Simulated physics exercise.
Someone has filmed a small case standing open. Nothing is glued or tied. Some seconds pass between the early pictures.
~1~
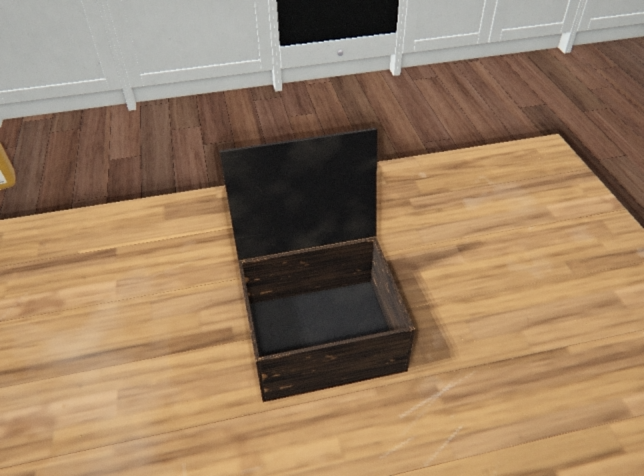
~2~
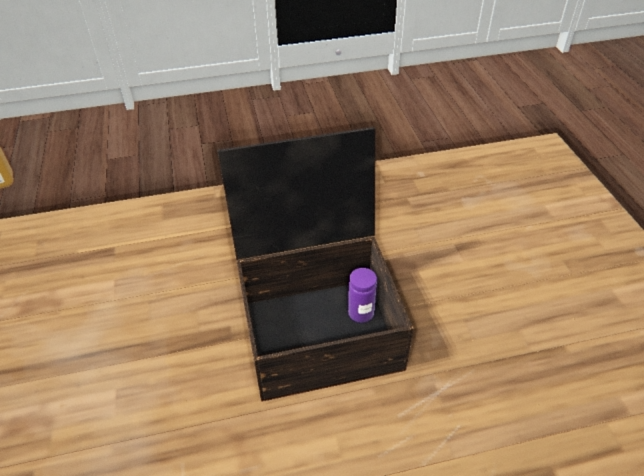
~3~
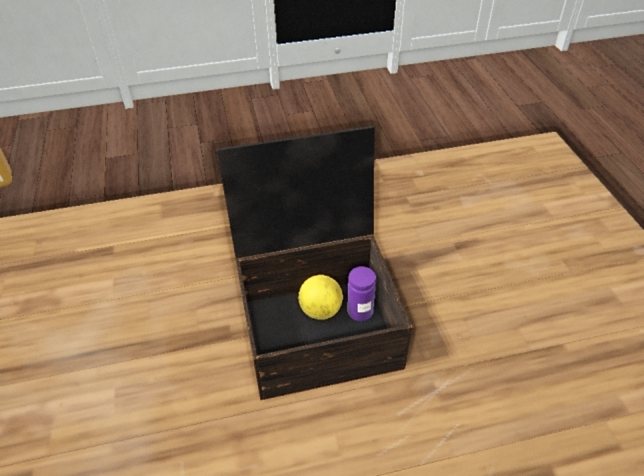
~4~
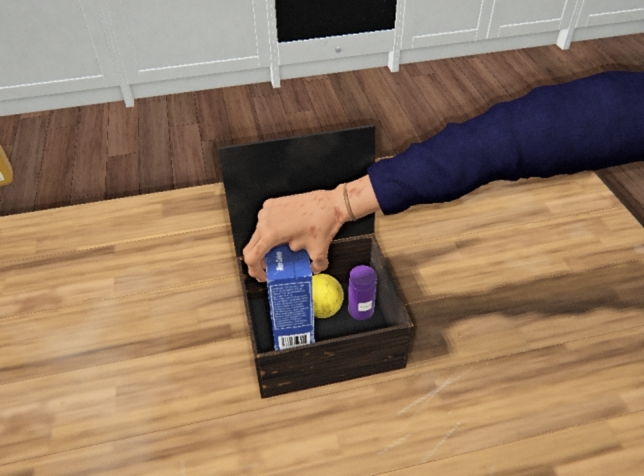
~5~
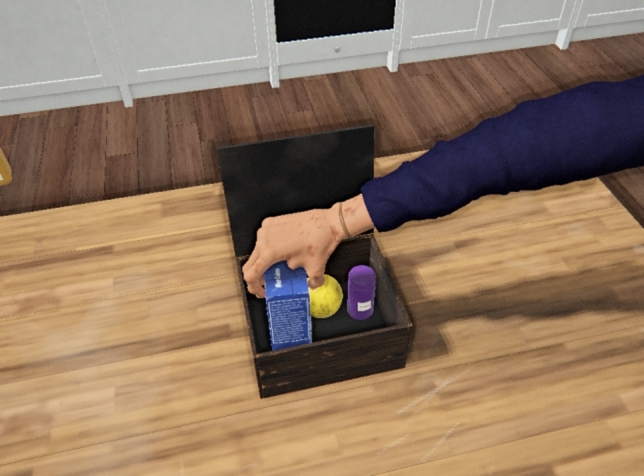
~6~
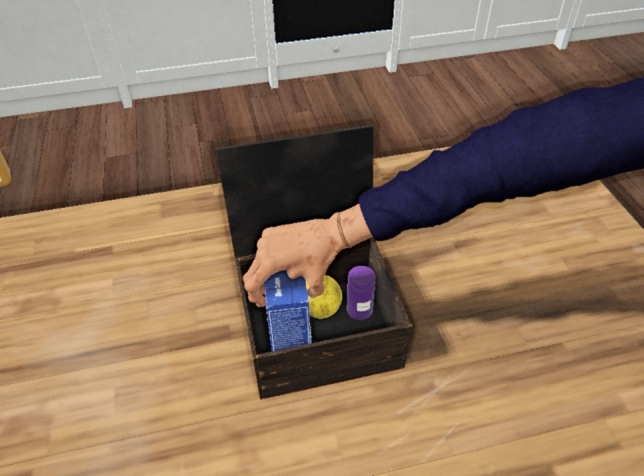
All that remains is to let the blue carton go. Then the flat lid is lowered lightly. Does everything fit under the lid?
It will not close.
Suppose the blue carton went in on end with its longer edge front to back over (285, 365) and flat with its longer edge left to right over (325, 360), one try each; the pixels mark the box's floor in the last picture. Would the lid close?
In the first case it stays ajar; in the second case it closes.
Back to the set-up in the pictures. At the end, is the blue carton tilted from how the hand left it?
The blue carton keeps its pose.
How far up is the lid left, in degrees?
Some 35° above the rim.
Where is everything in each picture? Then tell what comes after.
In the first picture, the last thing is not in view yet.
In the second picture, the last thing is not in view yet; purple shaker (362, 296).
In the third picture, the last thing is not in view yet; purple shaker (361, 294).
In the fourth picture, on its way; blue carton (291, 301); purple shaker (362, 293).
In the fifth picture, on its way; blue carton (289, 315); purple shaker (361, 293).
In the sixth picture, in place under the hand; blue carton (289, 323); purple shaker (361, 293).
Then, 1.00 s later than the last frame, lid starting down.
Then, 1.40 s later than the last frame, lid 72° above the rim.
Then, 1.60 s later than the last frame, lid 57° above the rim.
Then, 1.80 s later than the last frame, lid 39° above the rim.
When it is over, lid 37° above the rim; all 3 as before. End places, in pixels of the last picture, blue carton near (289, 323).
